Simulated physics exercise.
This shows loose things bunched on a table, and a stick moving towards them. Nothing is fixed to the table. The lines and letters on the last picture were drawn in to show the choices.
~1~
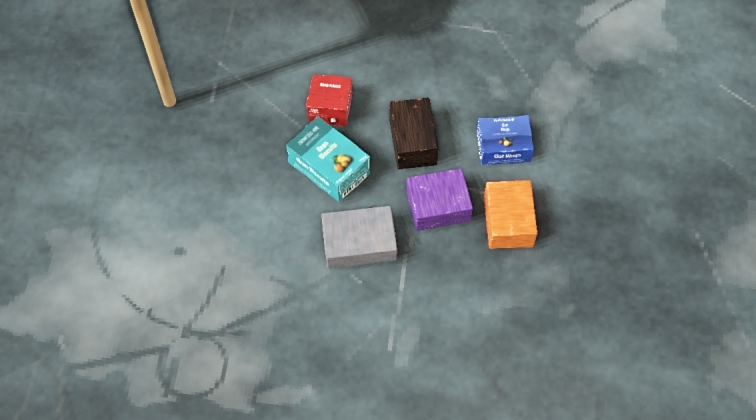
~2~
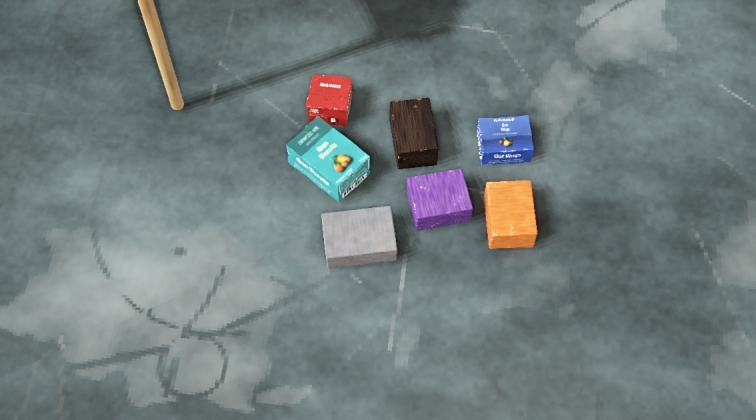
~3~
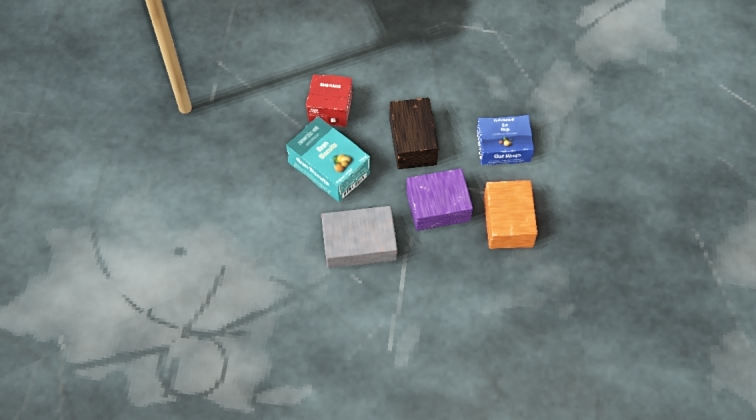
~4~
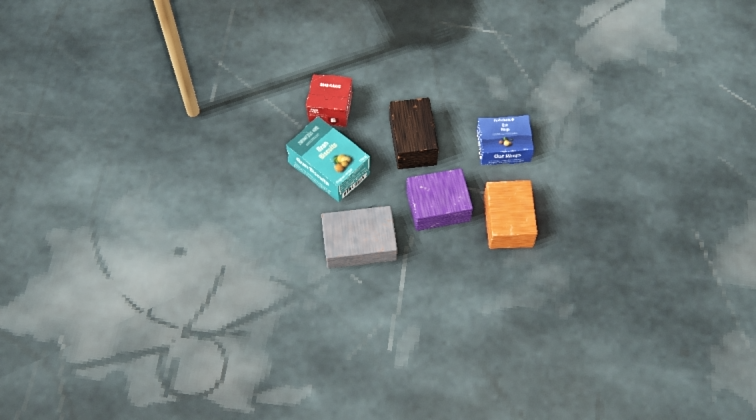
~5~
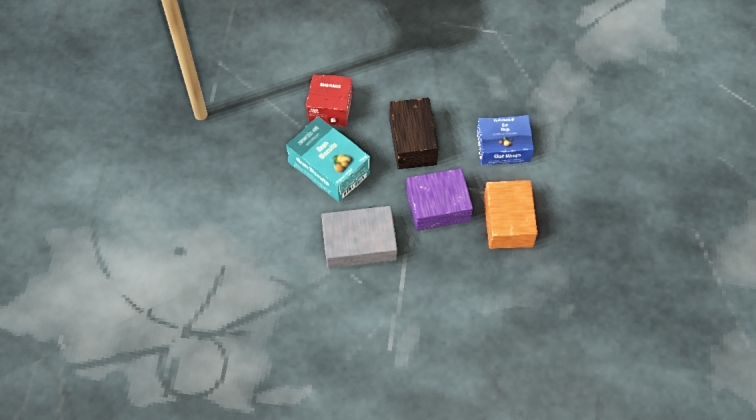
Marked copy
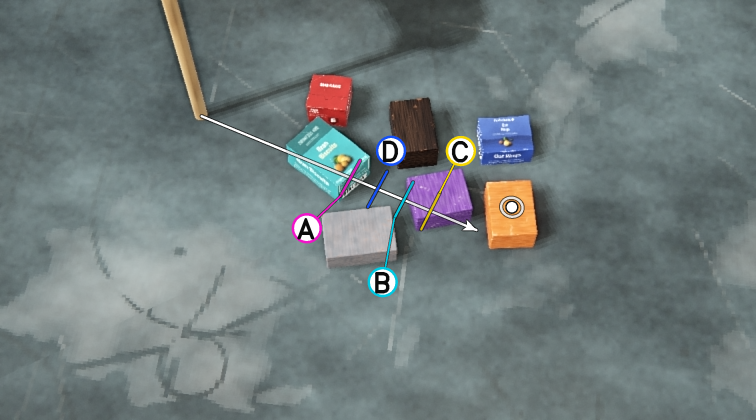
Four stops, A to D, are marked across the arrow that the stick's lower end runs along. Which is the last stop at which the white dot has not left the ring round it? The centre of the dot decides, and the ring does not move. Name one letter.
Mark A.
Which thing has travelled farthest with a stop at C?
The turquoise box.
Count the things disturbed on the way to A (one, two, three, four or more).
In all, two.
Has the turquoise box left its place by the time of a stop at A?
Yes.
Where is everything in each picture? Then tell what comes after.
In the first frame, orange block (510, 215); purple block (439, 200); black block (414, 133).
In the second frame, black block (414, 133); turquoise box (329, 159).
In the third frame, blue packet (505, 140); red packet (330, 100).
In the fourth frame, grey block (359, 237); orange block (510, 215).
In the fifth frame, purple block (439, 200); black block (414, 133); turquoise box (329, 159).
On the marked copy, A at (351, 178); B at (403, 200); C at (431, 211); D at (377, 189); the arrow from (201, 116) to (477, 230); the white dot at (512, 207).
With A. Early on, foot of the stick (255, 139).
Further on, foot of the stick (309, 162); turquoise box (348, 167).
At the end, foot of the stick (351, 179); turquoise box (391, 182); purple block (455, 205); the dot is still in its ring.
As for the rest, B shifts the dotted thing to (563, 227); C shifts the dotted thing to (592, 233); D shifts the dotted thing to (534, 221).
